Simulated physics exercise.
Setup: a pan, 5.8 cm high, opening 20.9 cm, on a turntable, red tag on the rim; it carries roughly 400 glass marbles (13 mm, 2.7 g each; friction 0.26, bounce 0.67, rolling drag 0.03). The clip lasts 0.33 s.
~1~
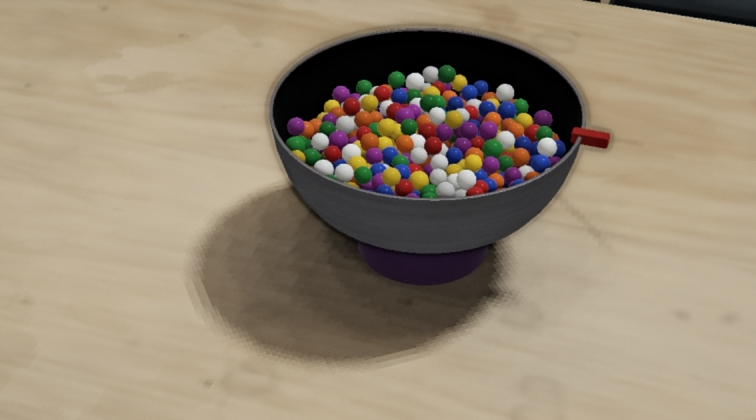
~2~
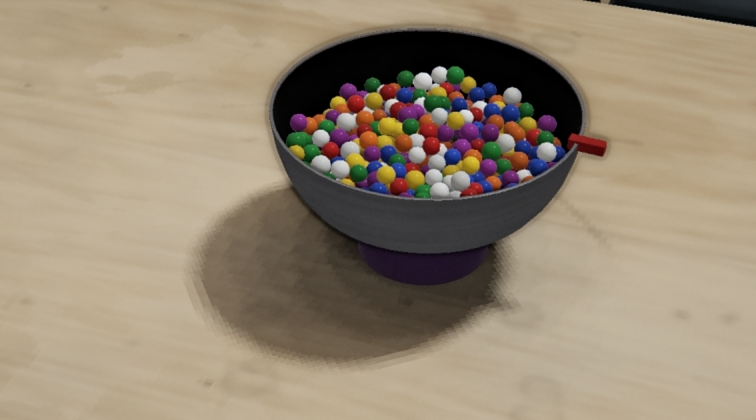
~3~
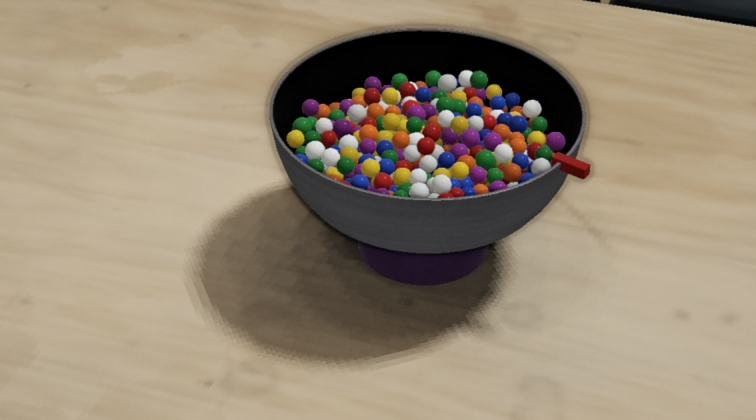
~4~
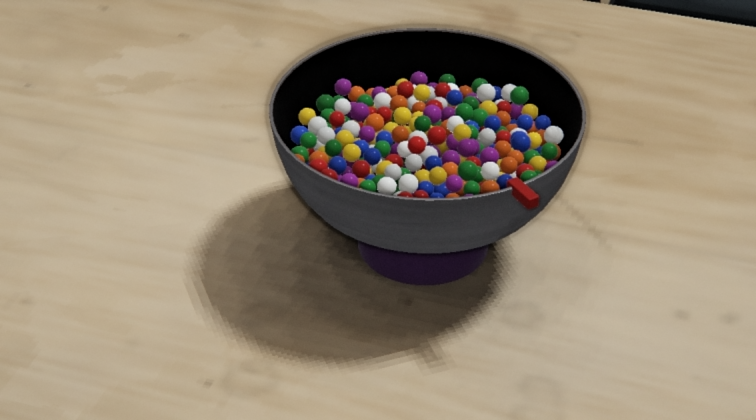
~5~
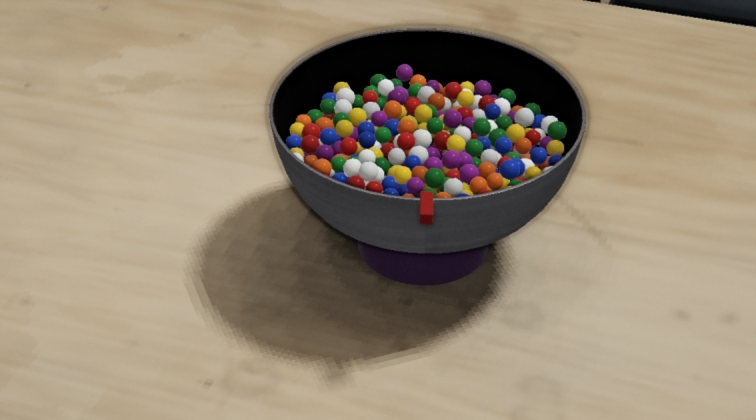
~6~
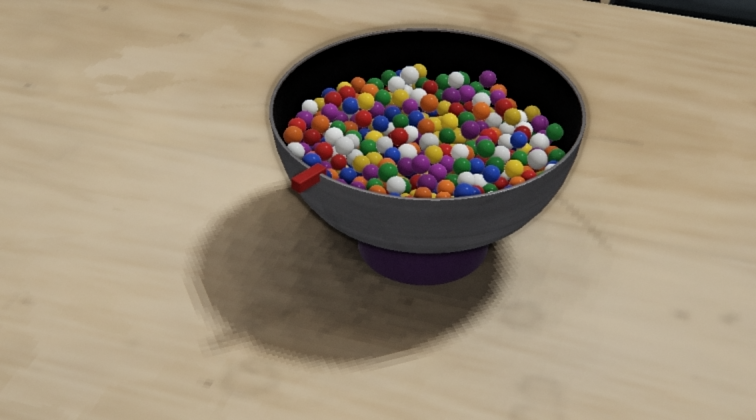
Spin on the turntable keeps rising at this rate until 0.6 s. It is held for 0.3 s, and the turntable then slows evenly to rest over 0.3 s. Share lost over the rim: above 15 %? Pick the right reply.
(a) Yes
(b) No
a.
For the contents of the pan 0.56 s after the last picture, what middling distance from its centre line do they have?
Some 9.0 cm.
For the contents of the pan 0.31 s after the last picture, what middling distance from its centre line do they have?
Close to 8.5 cm, I'd say.
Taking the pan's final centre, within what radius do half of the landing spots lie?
38 centimetres.
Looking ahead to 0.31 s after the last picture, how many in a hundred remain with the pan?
Something like 100 per cent is still there.
Then, 0.31 s after the last picture, pan 100 %; middle of the pieces not yet landed near (422, 137).
Then, 0.56 s after the last picture, pan 65 %, fallen behind where it stops 5 %, fallen in front of where it stops 5 %, in the air 15 %; middle of the pieces not yet landed near (441, 138).
Then, 0.80 s after the last picture, pan 60 %, fallen behind where it stops 10 %, fallen right of where it stops 10 %, fallen in front of where it stops 10 %, fallen left of where it stops 5 %; middle of the pieces not yet landed near (422, 143).
Then, 1.02 s after the last picture, pan 60 %, fallen behind where it stops 10 %, fallen right of where it stops 10 %, fallen in front of where it stops 10 %, fallen left of where it stops 10 %; middle of the pieces not yet landed near (429, 159).
In the end, pan 60 %, fallen behind where it stops 10 %, fallen right of where it stops 10 %, fallen in front of where it stops 10 %, fallen left of where it stops 10 %.
